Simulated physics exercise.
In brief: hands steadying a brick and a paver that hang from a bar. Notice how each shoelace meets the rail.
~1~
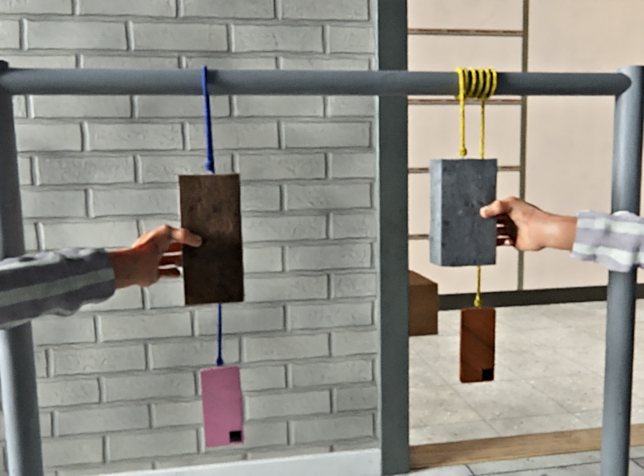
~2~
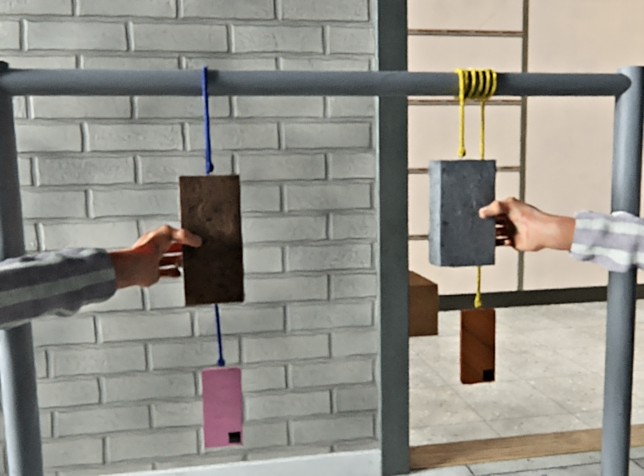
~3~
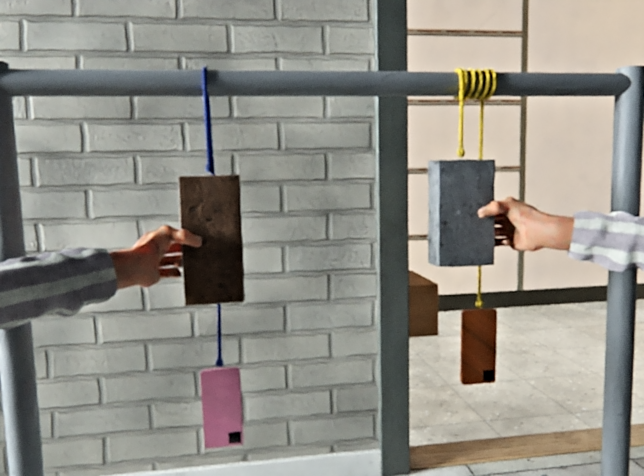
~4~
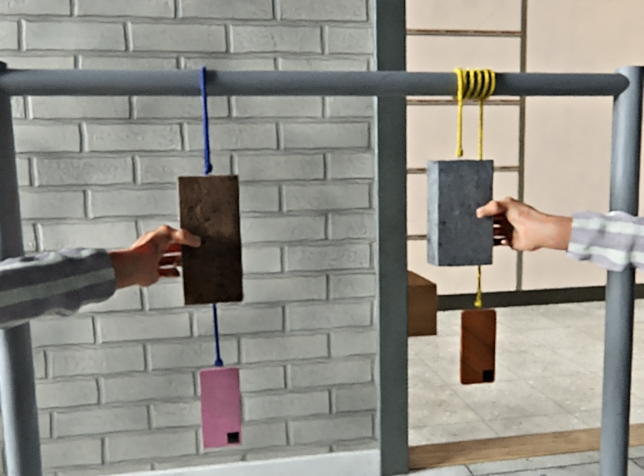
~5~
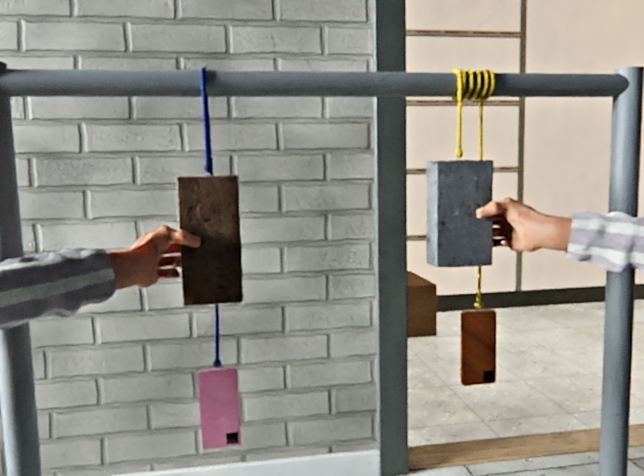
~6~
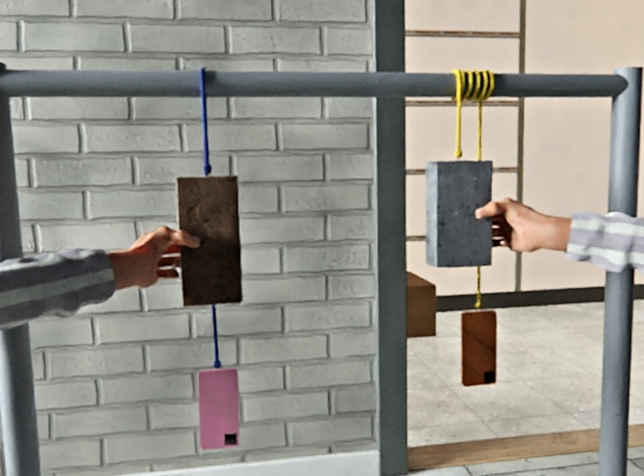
Two hands steadied a brown block on a blue cord laid over a rail and a grey one on a yellow cord wound round it, barely moving, with a phone hanging below each.
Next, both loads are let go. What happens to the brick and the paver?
The brick ends up lower; the paver is left hanging.
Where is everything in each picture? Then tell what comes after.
In the first frame, brick (213, 238); paver (463, 212); left phone (222, 407); right phone (477, 346).
In the second frame, brick (213, 239); paver (462, 213).
In the third frame, brick (213, 239); paver (461, 213).
In the fourth frame, brick (212, 238); paver (459, 213).
In the fifth frame, brick (211, 239); paver (459, 213).
In the sixth frame, brick (211, 239); paver (458, 214); left shoelace only laid over the rail; right shoelace wound several times round the rail.
Then, 0.52 s later than the last view, brick on the floor; paver in the air near (461, 203).
Finally, brick on the floor; paver in the air near (461, 201). The brick runs down to the floor and the paver is held.
